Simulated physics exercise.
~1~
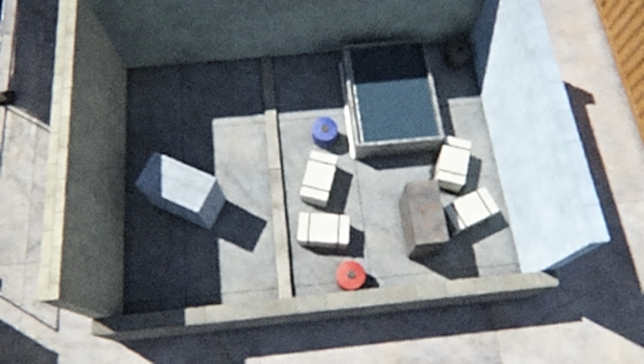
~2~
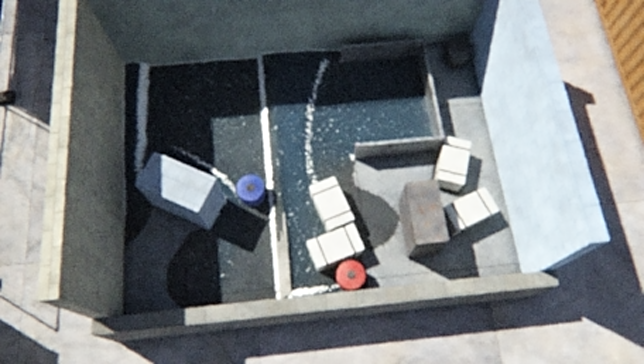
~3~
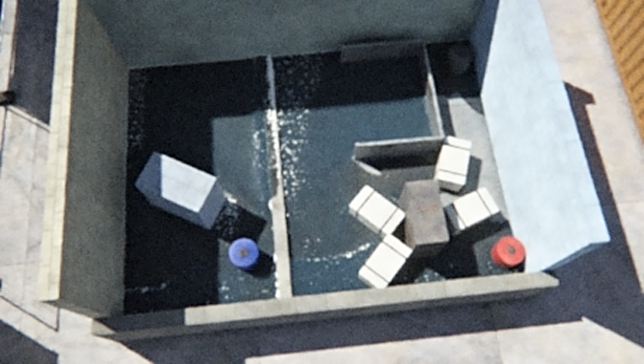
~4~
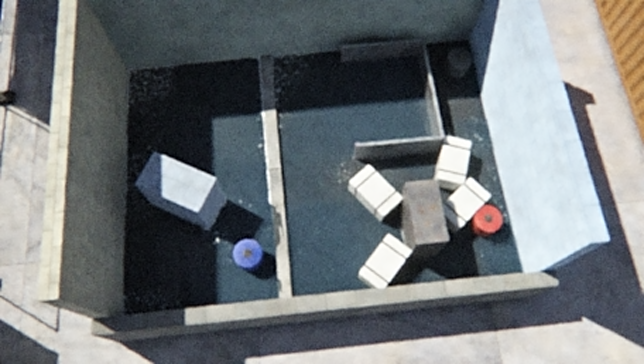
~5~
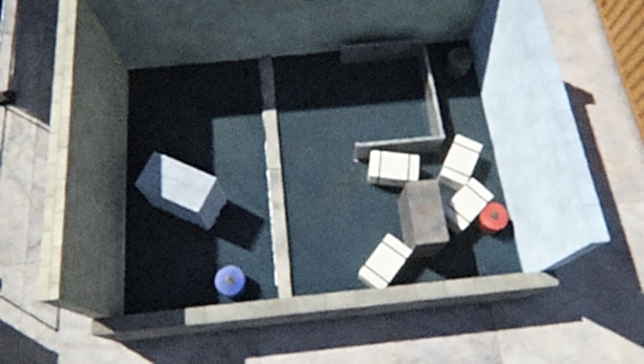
Water burst from an open tank and flooded a walled yard, carrying a blue tub left over the low kerb and pushing a red tub and white trunks right, until the loose items were drifting gently in dark, calm water around a grey block.
